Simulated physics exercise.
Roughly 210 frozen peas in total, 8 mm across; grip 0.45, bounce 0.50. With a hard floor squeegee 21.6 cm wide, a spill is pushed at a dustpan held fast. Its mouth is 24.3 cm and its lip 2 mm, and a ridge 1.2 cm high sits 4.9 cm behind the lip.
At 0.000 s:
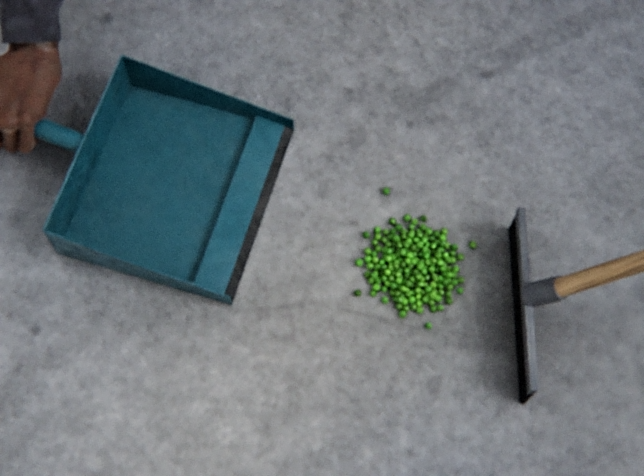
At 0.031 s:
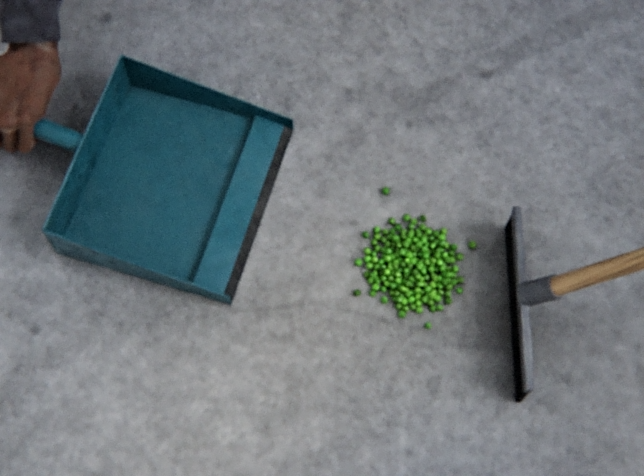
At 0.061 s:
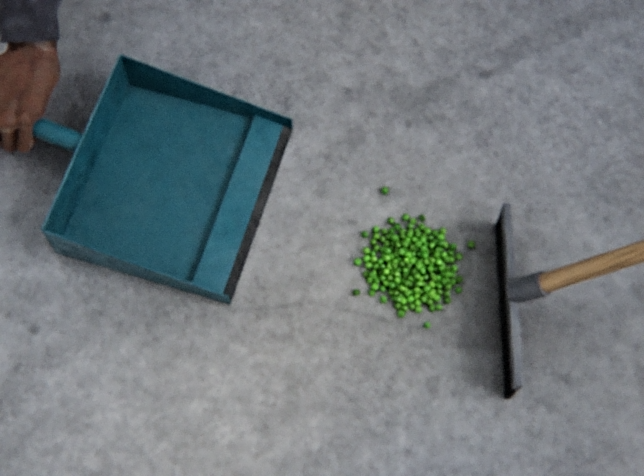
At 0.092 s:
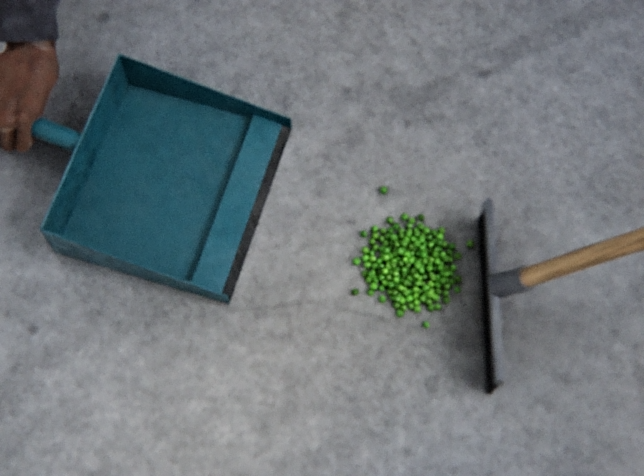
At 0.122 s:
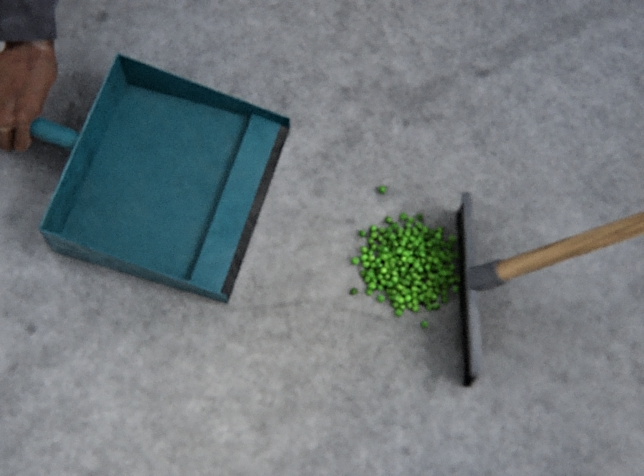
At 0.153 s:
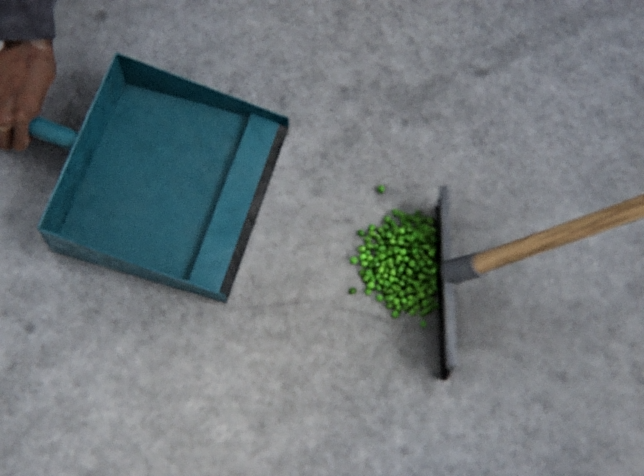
A hand held a teal dustpan still on the gray floor while a wooden-handled squeegee slid left from the right side, met a small heap of green peas, and began pressing its right edge inward.
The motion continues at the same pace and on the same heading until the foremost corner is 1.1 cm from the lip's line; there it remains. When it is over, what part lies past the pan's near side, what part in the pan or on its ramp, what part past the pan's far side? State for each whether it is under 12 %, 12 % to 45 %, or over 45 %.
Past the pan's near side: 12 % to 45 %; in the pan or on its ramp: 12 % to 45 %; past the pan's far side: Under 12 %.
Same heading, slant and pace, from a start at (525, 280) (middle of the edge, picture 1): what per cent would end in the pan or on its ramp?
Close to 35 in a hundred.
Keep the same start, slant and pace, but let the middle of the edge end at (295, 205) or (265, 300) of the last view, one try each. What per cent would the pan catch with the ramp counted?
About 35 % and 30 %.
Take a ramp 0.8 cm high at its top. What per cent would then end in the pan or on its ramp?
With that ramp, near 35 per cent.
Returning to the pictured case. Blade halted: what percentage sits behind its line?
Around 5 per cent.
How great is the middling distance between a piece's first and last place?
Median: Approx. 20 cm.
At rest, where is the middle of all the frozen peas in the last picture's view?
When it all comes to rest, the middle is near (244, 244).
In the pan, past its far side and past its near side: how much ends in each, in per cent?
Near side 15 %, pan 35 %, far side 0 %.
Then, at 0.28 s, middle of the blade 13 cm from the lip; 0 % over the lip, far side 0 %, near side 5 %.
After 0.37 s, middle of the blade 6 cm from the lip; 0 % over the lip, far side 0 %, near side 10 %.
After 0.59 s, middle of the blade 4 cm from the lip; 40 % over the lip, far side 0 %, near side 15 %.
In the end, at 1.5 s, near side 15 %, pan 35 %, far side 0 %, in front of the lip or behind the blade 50 %.
